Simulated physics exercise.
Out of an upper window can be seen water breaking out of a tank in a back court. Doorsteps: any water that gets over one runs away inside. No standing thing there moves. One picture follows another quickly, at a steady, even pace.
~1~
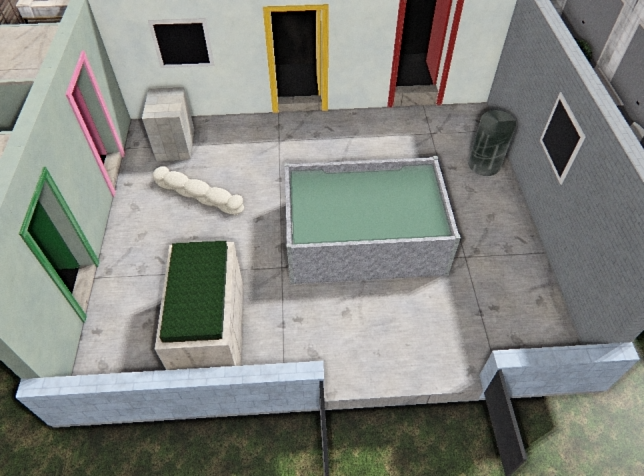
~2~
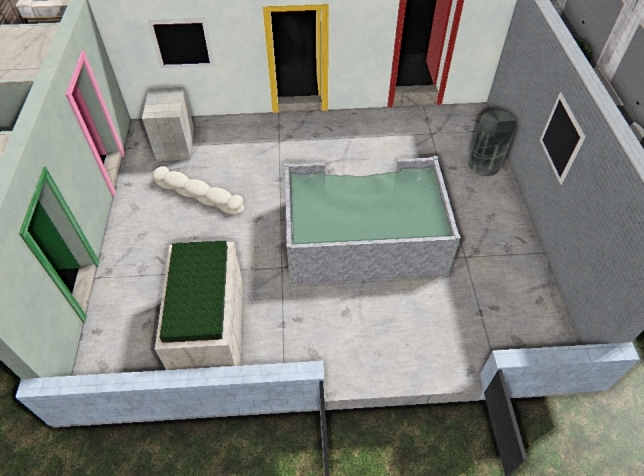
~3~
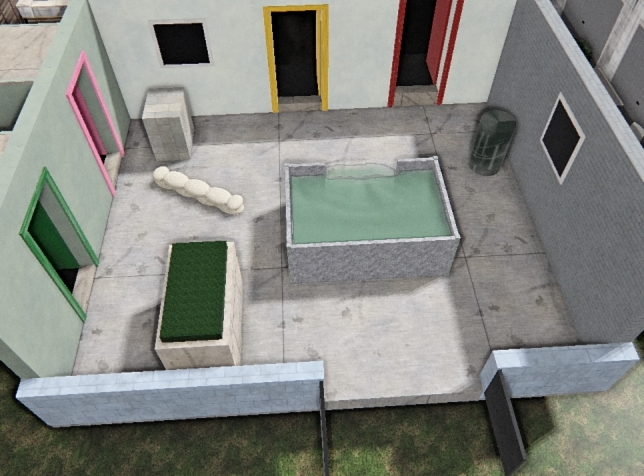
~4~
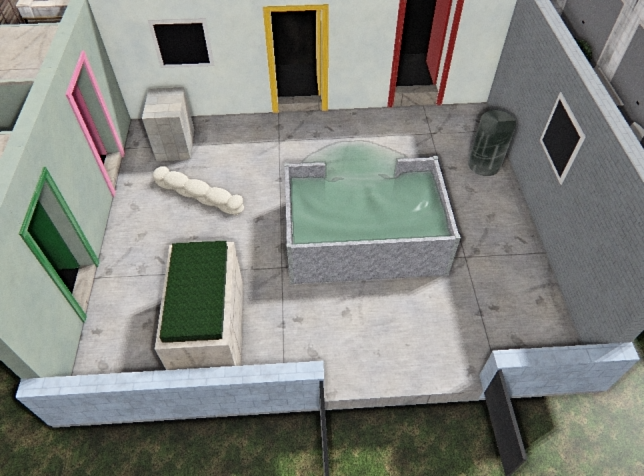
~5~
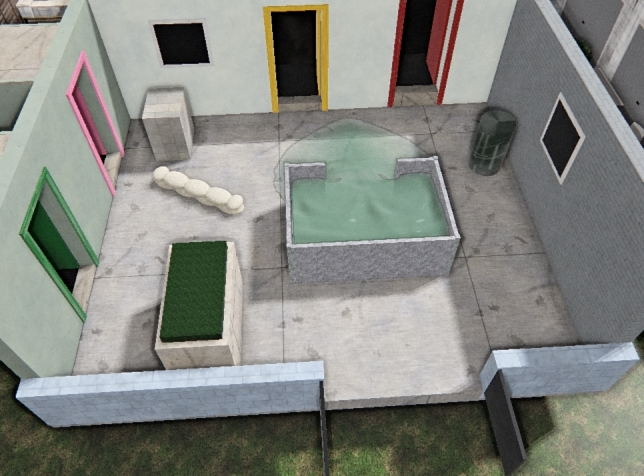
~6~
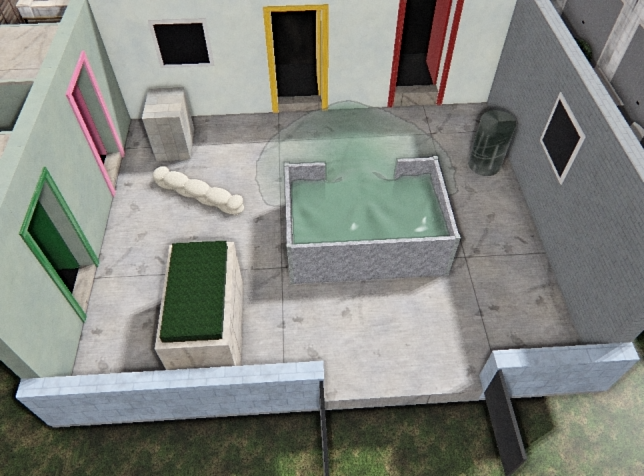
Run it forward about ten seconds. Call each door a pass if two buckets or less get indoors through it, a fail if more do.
Yellow door: Fail, green door: Pass, red door: Pass, pink door: Pass.
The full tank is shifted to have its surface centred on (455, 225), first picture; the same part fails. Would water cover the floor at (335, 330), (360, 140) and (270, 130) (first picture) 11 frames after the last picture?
Check in sequence: Still parched, soaked through, soaked through.
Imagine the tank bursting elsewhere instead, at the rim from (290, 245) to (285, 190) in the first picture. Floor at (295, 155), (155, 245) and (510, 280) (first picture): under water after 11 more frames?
Log: Point 1 unreached; point 2 inundated; point 3 unreached.
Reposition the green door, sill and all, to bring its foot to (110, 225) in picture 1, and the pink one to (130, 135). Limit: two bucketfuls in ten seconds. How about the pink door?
Note - pink door ends up higher.
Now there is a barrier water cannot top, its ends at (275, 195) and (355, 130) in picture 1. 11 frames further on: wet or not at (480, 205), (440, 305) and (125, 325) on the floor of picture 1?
Taking the points in order, they are high and dry, high and dry and high and dry.
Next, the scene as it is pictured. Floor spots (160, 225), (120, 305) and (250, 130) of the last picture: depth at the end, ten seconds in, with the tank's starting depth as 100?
I'd say around 2 per cent, then 14 per cent, then 10 per cent.
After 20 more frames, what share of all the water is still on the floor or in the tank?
96 % or so.
A moment on, water covers 30 % of the floor; the yellow door over two buckets in, the green door not reached, the red door wet at the sill, nothing in, the pink door not reached.
Next, water covers 30 % of the floor; the yellow door far over two buckets in, the green door not reached, the red door wet at the sill, nothing in, the pink door not reached.
Then, water covers 50 % of the floor; the yellow door far over two buckets in, the green door not reached, the red door wet at the sill, nothing in, the pink door wet at the sill, nothing in.
Later, water covers 80 % of the floor; the yellow door far over two buckets in, the green door wet at the sill, nothing in, the red door under two buckets in, the pink door wet at the sill, nothing in.
In the end, water covers 95 % of the floor; the yellow door far over two buckets in, the green door under two buckets in, the red door under two buckets in, the pink door under two buckets in.
